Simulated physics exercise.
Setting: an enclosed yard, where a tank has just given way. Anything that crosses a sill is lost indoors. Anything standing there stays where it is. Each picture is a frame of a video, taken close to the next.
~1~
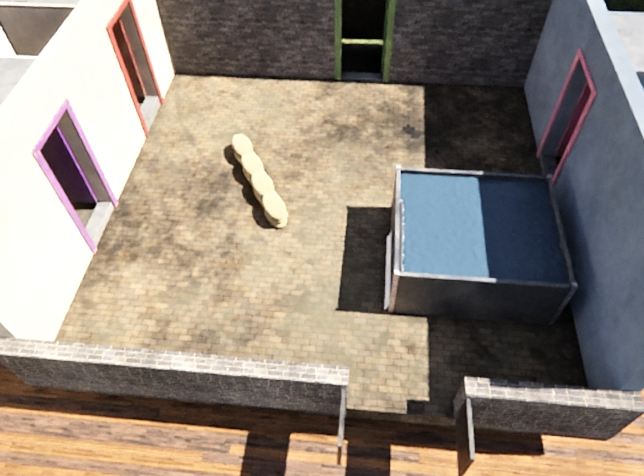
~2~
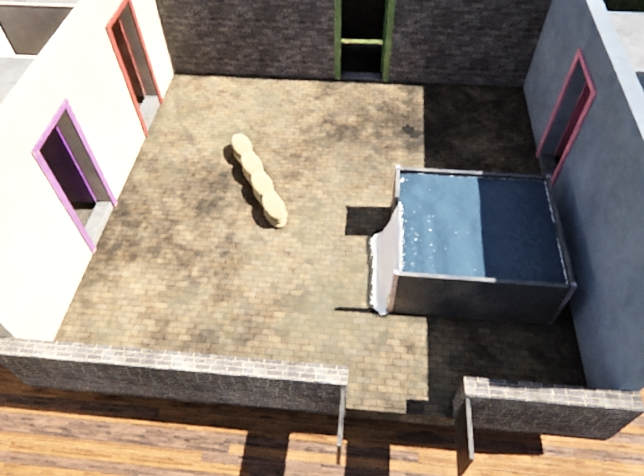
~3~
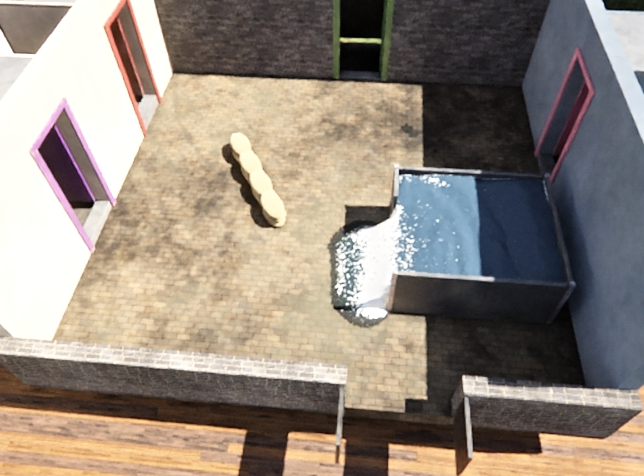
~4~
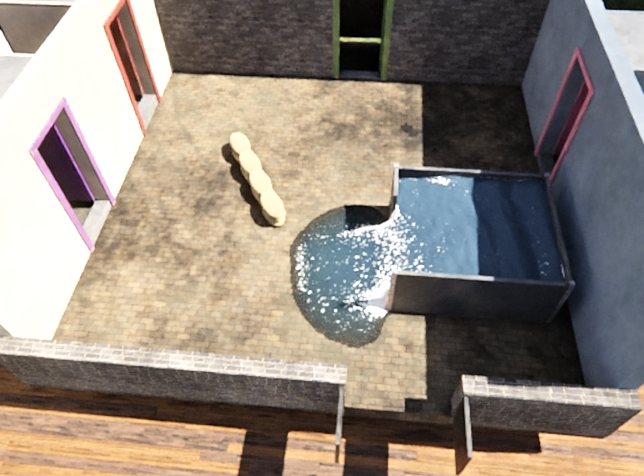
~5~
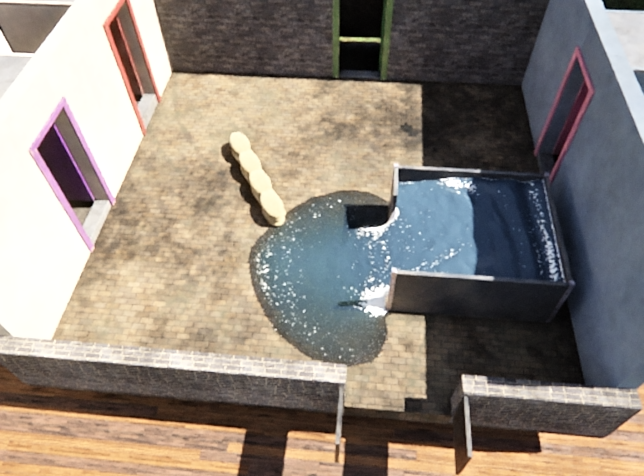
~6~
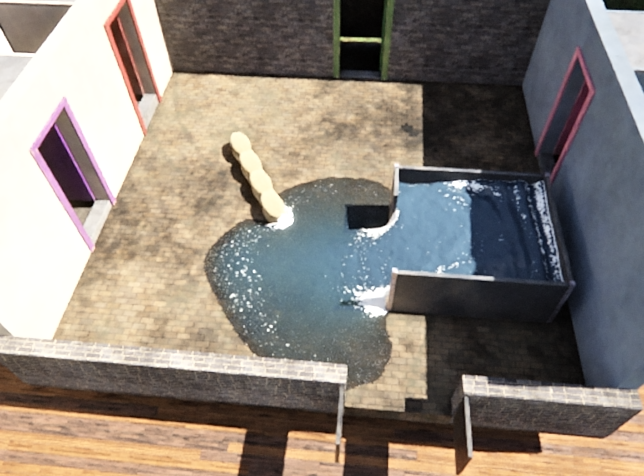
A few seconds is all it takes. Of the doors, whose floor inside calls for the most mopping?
The floor behind the purple door.
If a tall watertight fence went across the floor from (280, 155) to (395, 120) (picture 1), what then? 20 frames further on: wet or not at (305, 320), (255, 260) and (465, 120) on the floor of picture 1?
Taking the three spots in turn: Swamped, swamped, spared.
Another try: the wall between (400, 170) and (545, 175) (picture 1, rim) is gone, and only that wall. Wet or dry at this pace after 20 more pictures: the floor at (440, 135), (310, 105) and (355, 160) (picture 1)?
Soaked, soaked, soaked.
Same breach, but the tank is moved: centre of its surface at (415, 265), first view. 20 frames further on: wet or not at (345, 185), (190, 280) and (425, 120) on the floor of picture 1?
In the order given: Not reached, wetted and not reached.
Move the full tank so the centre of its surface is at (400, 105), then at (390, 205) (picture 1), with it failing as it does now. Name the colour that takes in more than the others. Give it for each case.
In turn: The red one, the purple-painted one.
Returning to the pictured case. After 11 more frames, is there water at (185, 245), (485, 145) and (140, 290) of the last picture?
Swamped, spared, swamped.
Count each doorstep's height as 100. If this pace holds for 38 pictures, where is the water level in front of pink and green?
Respectively about 0 and 180 per cent.
A moment on, water covers 35 % of the floor; red door not reached, purple door wet at the sill, nothing in, green door not reached, pink door not reached.
Next, water covers 40 % of the floor; red door not reached, purple door some in, green door not reached, pink door not reached.
Then, water covers 55 % of the floor; red door wet at the sill, nothing in, purple door a lot in, green door not reached, pink door not reached.
Later, water covers 65 % of the floor; red door wet at the sill, nothing in, purple door a lot in, green door a trickle in, pink door not reached.
In the end, water covers 95 % of the floor; red door wet at the sill, nothing in, purple door a lot in, green door some in, pink door wet at the sill, nothing in; the purple door has let in the most.
